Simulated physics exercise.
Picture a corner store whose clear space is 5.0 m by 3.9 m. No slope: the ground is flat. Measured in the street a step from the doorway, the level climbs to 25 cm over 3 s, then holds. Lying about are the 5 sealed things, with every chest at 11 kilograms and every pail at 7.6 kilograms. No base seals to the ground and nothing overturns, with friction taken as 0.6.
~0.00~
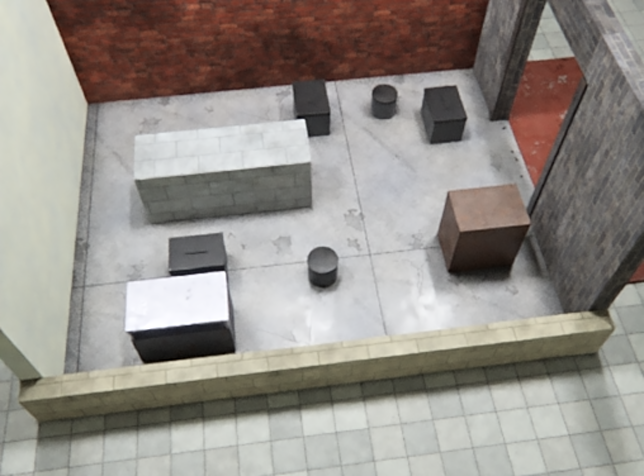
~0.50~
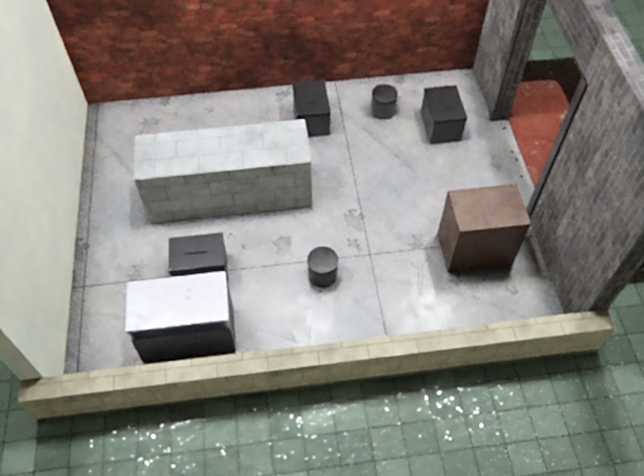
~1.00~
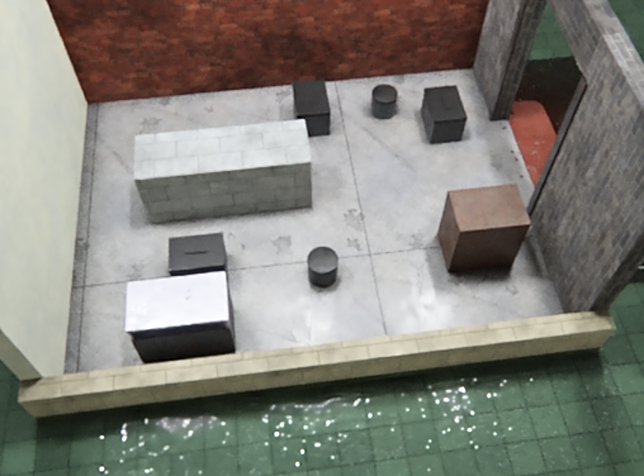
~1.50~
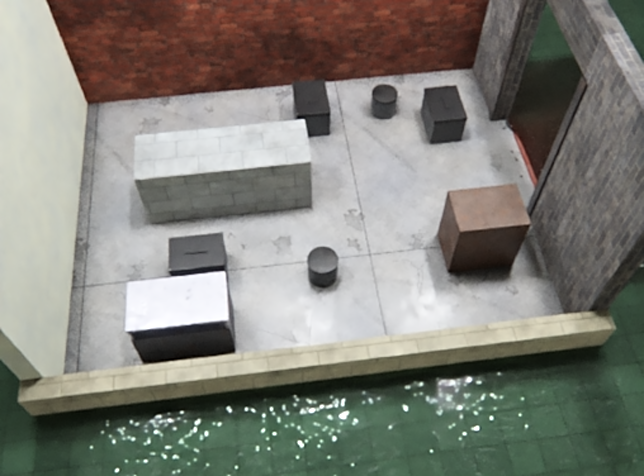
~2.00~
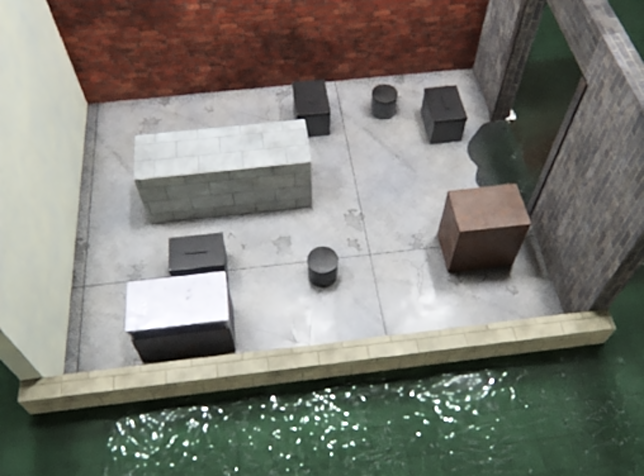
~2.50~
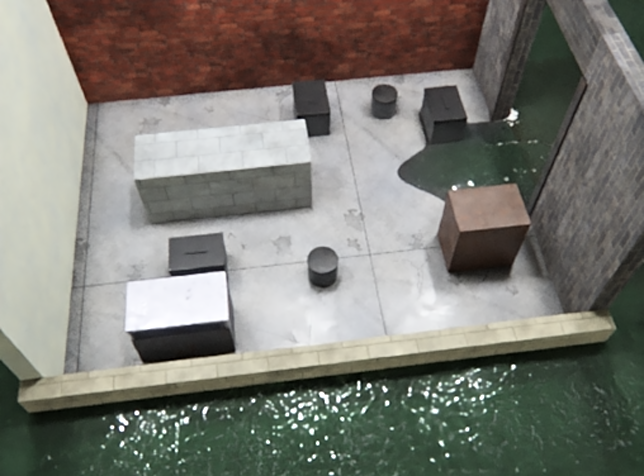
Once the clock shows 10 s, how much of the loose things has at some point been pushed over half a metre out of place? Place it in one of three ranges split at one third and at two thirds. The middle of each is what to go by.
A clear majority, two thirds or more, move that far.
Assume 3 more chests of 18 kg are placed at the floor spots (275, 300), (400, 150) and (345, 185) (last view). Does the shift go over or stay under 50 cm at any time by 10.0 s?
Respectively, lower, higher and lower.
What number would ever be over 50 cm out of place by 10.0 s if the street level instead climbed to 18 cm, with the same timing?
In that case the number is 3.
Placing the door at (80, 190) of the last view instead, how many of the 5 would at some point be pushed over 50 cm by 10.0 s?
In that case the number is 4.
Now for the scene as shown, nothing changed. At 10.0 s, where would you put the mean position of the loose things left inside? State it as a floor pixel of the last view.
That lands at roughly (310, 186).
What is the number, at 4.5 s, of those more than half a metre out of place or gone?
The answer is 1.
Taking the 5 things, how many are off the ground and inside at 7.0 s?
At that time the total is 3.
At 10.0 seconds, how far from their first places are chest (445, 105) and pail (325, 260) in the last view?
They've ended up 60 cm and 60 cm away, in that order.
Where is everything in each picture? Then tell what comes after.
In the first frame, a chest at (196, 251), on the bottom; a chest at (311, 97) rests on the ground; 0.0 m2 under water; 0 of 5 have shifted.
In the second frame, a chest at (196, 251), on the bottom; a chest at (311, 97) rests on the ground; 0.0 m2 under water; 0 of 5 have shifted.
In the third frame, a chest at (196, 251) rests on the ground; a chest at (311, 97) rests on the ground; water covers 0.0 m2; 0 of 5 have shifted.
In the fourth frame, a chest at (196, 251) rests on the ground; a chest at (311, 97), on the bottom; 0.0 m2 under water; 0 of 5 have shifted.
In the fifth frame, a chest at (196, 251) rests on the ground; a chest at (311, 97), on the bottom; 0.5 m2 under water; 0 of 5 have shifted.
In the sixth frame, a chest at (196, 251) rests on the ground; a chest at (311, 97), on the bottom; water covers 1.2 m2; 0 of 5 have shifted.
After 3.5 s 0 of 5 are over 50 cm from their spots; 0 afloat.
After 4.5 s 1 of 5 are over 50 cm from their spots; 0 afloat.
After 7.0 s 4 of 5 are over 50 cm from their spots; 3 afloat.
After 10.0 s 3 of 5 are over 50 cm from their spots, and 5 have been at some point; 3 afloat.
